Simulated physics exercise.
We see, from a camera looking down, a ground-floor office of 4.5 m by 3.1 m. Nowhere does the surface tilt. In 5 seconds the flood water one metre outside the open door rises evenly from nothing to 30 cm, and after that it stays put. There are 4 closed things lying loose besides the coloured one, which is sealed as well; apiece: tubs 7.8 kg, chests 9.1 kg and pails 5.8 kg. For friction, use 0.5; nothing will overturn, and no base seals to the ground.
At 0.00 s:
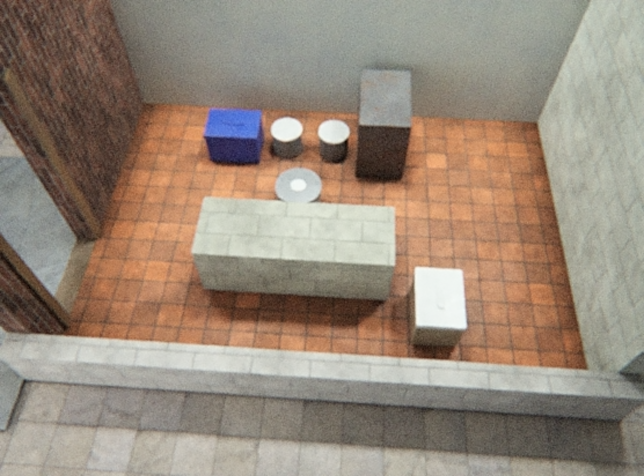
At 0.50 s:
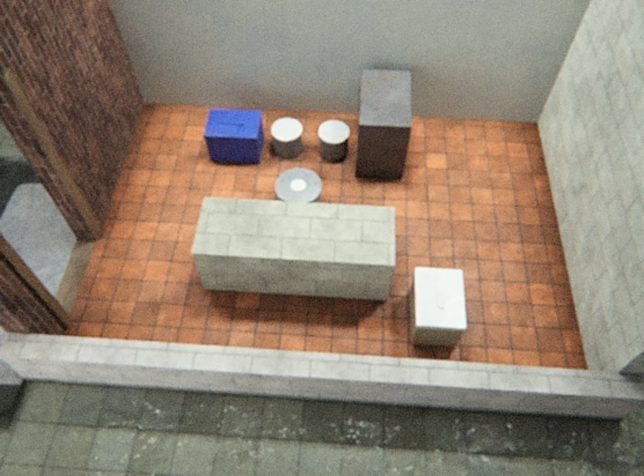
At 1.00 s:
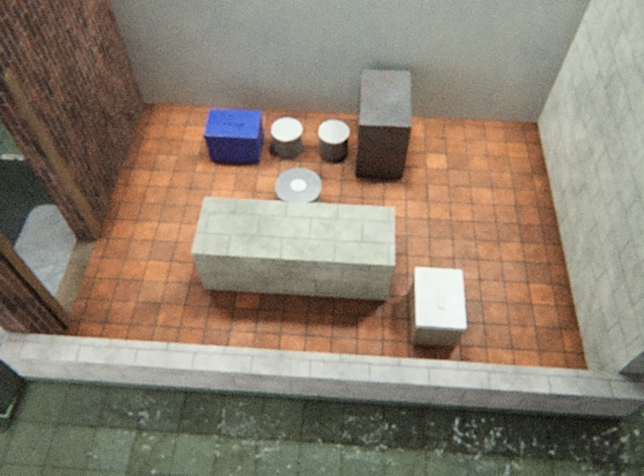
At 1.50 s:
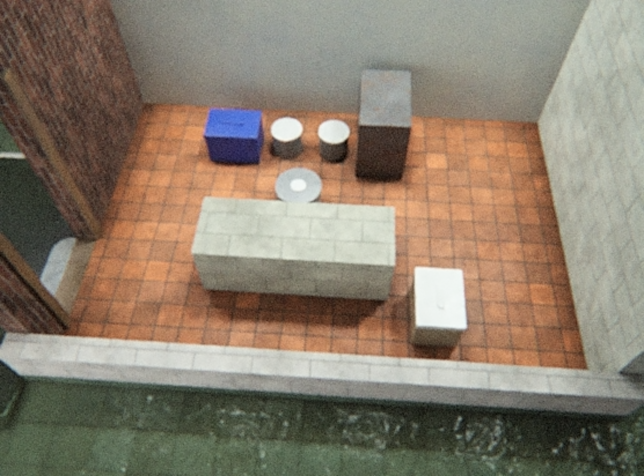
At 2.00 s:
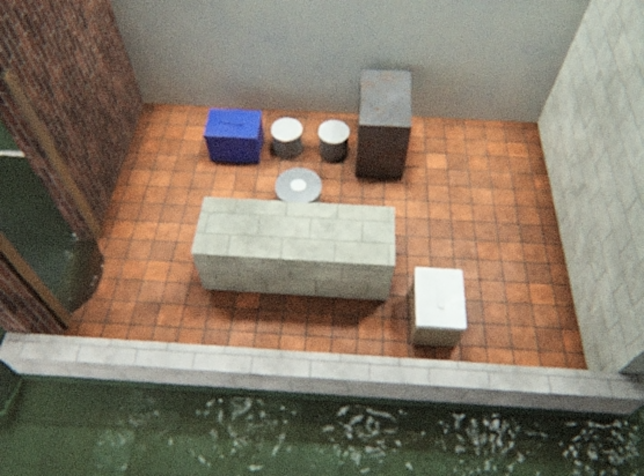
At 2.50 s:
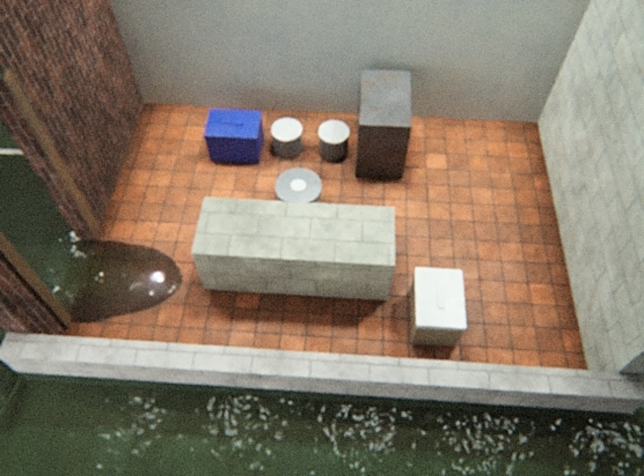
In a ground-floor office, dark water rises outside and spreads through the left doorway onto the tiles.
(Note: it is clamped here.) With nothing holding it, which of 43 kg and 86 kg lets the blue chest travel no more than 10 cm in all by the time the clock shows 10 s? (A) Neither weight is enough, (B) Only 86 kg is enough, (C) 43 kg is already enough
(C) 43 kg is already enough.
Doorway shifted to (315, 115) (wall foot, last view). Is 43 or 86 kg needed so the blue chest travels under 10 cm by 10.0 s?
Under that change the small mass suffices.
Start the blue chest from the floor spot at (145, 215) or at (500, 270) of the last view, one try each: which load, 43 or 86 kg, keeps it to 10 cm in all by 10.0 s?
The small mass already works; the small mass already works.
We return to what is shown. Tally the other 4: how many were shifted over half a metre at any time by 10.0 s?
I make it 1.
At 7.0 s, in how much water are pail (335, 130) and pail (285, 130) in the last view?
About 6 and 4 cm.
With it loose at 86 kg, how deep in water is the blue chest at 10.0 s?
Close to 10 cm deep.
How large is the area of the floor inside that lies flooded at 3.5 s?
My estimate is roughly 2.5 m2.
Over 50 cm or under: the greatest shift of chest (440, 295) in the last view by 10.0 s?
Result: Threshold exceeded.
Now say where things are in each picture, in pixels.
In the first picture, the blue chest at (233, 123), on the bottom; water covers 0.0 m2; 0 of 5 have shifted.
In the second picture, the blue chest at (233, 123) rests on the ground; 0.0 m2 under water; 0 of 5 have shifted.
In the third picture, the blue chest at (233, 123), on the bottom; 0.0 m2 under water; 0 of 5 have shifted.
In the fourth picture, the blue chest at (233, 123) rests on the ground; water covers 0.0 m2; 0 of 5 have shifted.
In the fifth picture, the blue chest at (233, 123), on the bottom; water covers 0.1 m2; 0 of 5 have shifted.
In the sixth picture, the blue chest at (233, 123) rests on the ground; water covers 0.6 m2; 0 of 5 have shifted.
After 3.5 s the blue chest would be 0 cm from its start with 43 kg and 0 cm from its start with 86 kg; 0 cm of water round it then.
After 4.5 s the blue chest would be 0 cm from its start with 43 kg and 0 cm from its start with 86 kg; 3 cm of water round it then.
After 7.0 s the blue chest would be 0 cm from its start with 43 kg and 0 cm from its start with 86 kg; 6 cm of water round it then.
After 10.0 s the blue chest would be 0 cm from its start with 43 kg and 0 cm from its start with 86 kg; 10 cm of water round it then.
